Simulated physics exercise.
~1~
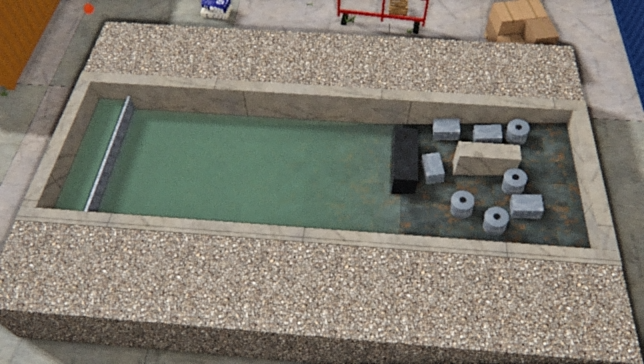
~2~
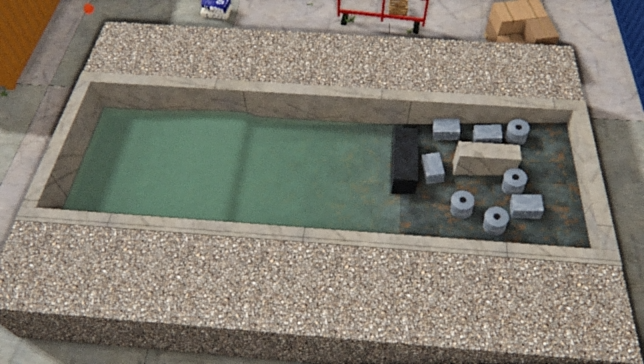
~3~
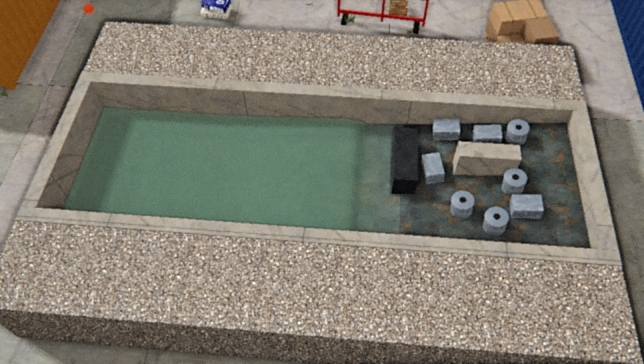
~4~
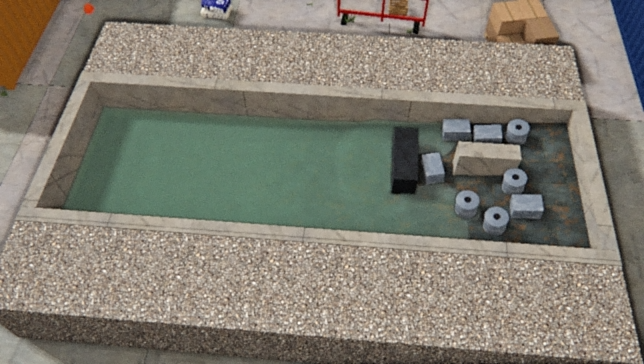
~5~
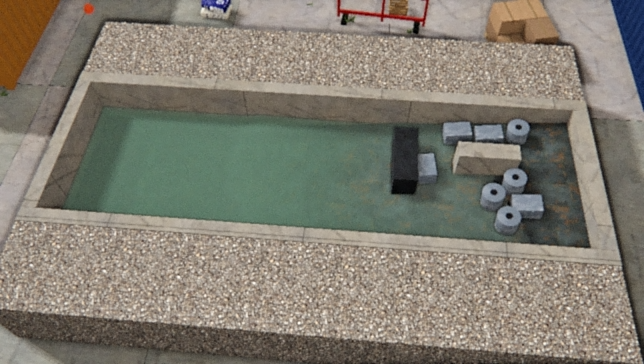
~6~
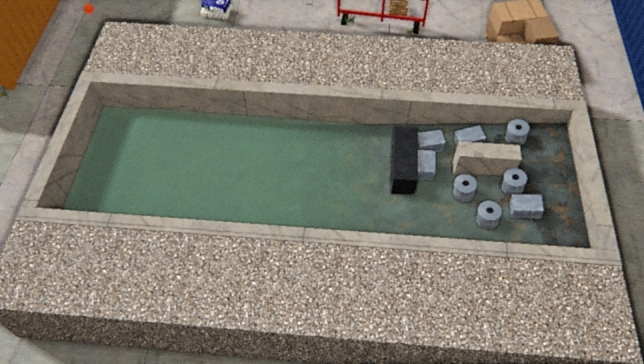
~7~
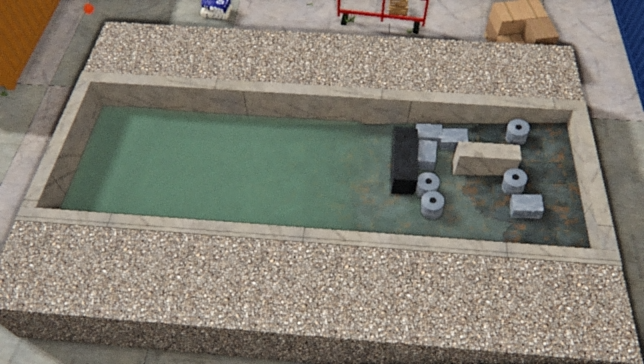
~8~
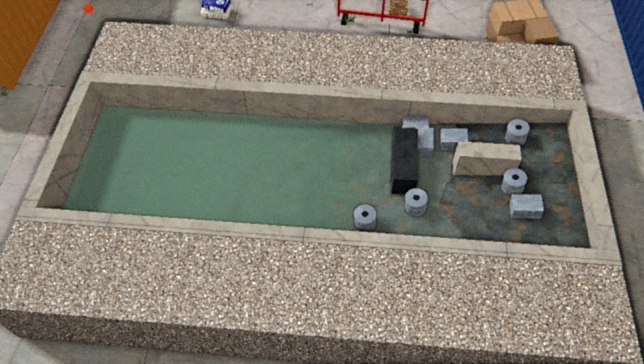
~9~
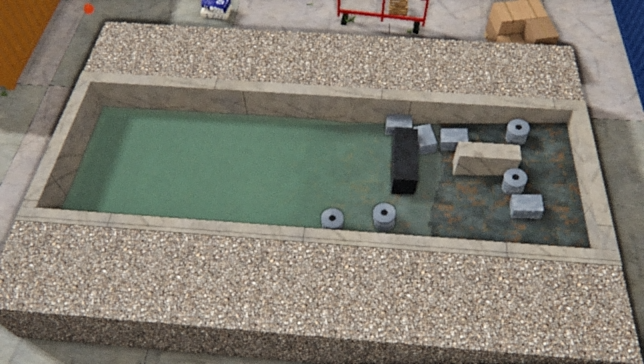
Released water surges right across a basin, shifting some blocks and drums before carrying several left.
